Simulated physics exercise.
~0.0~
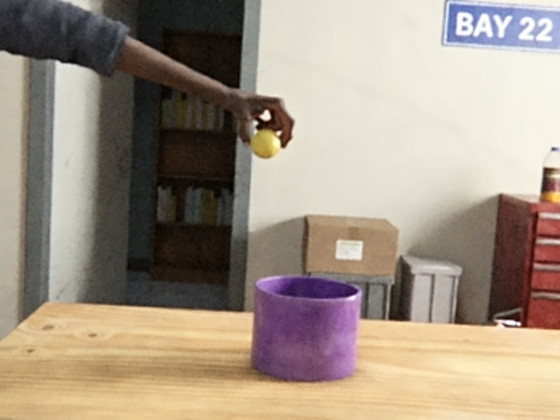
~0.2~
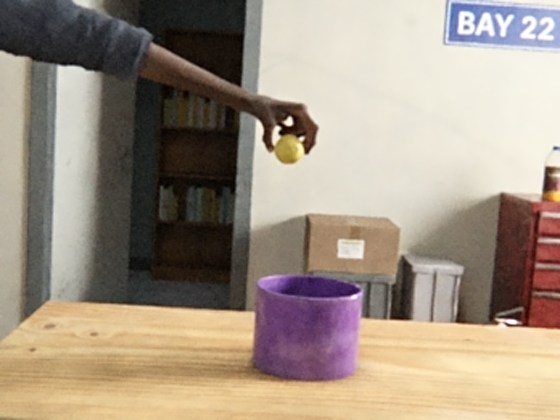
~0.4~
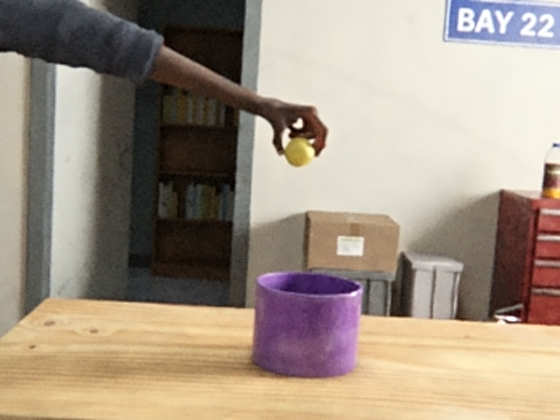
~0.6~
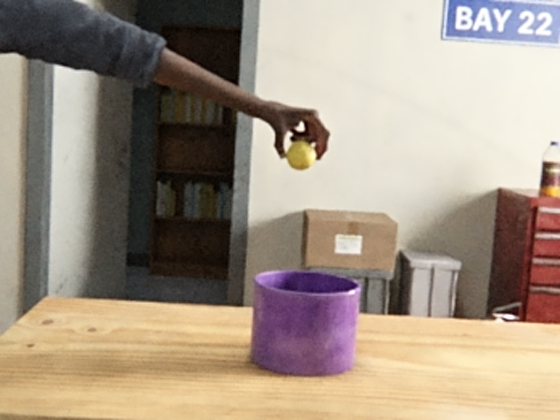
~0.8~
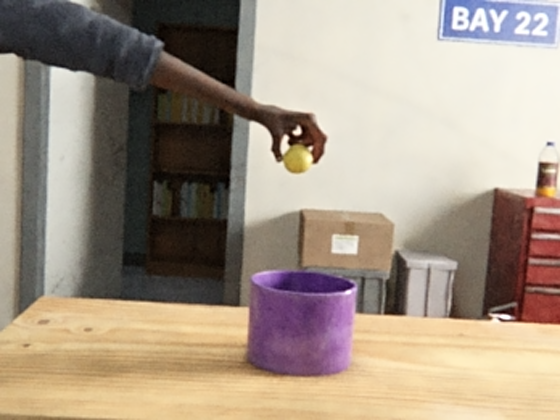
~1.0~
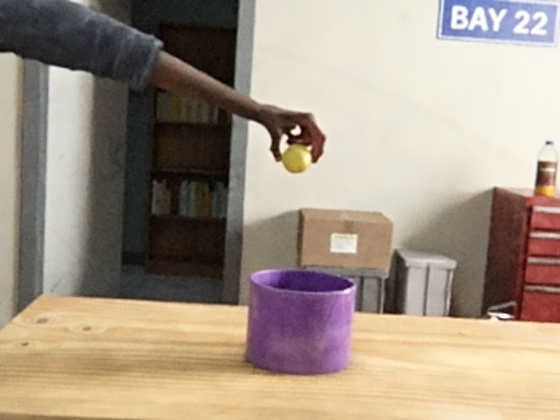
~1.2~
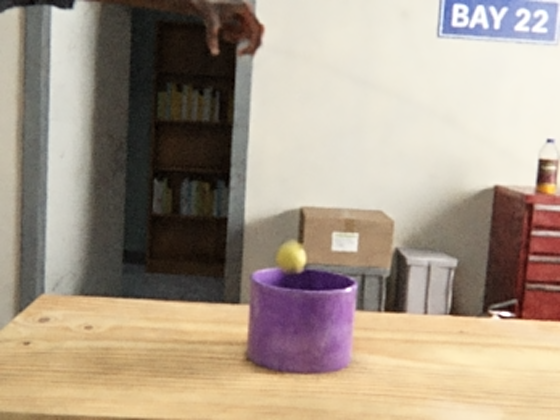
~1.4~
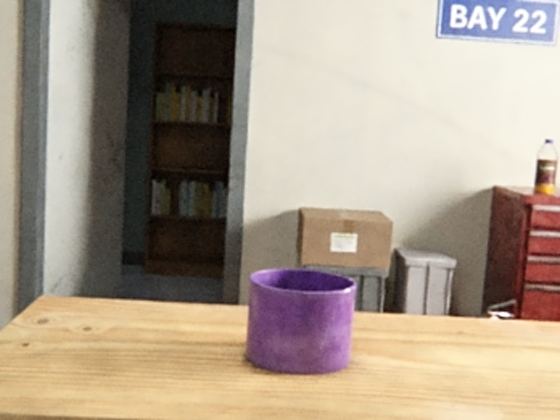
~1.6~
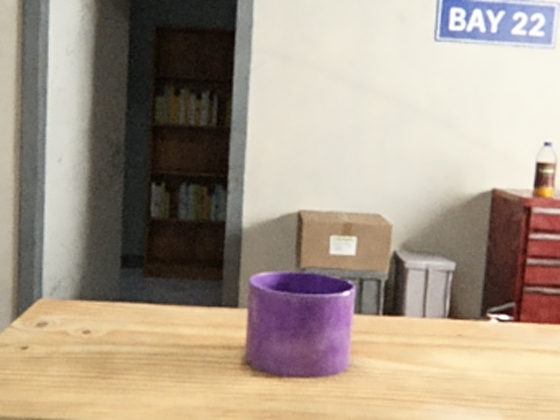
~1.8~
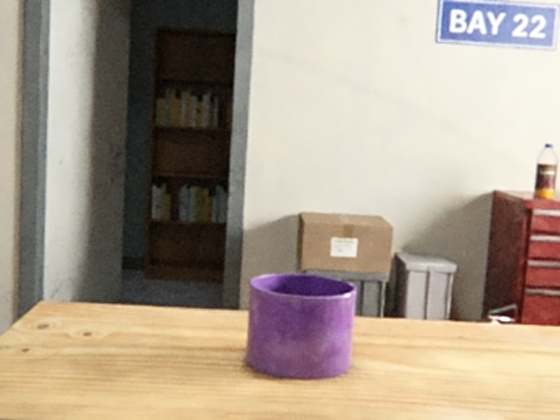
A yellow lemon held by a hand is released and drops into a purple bucket.
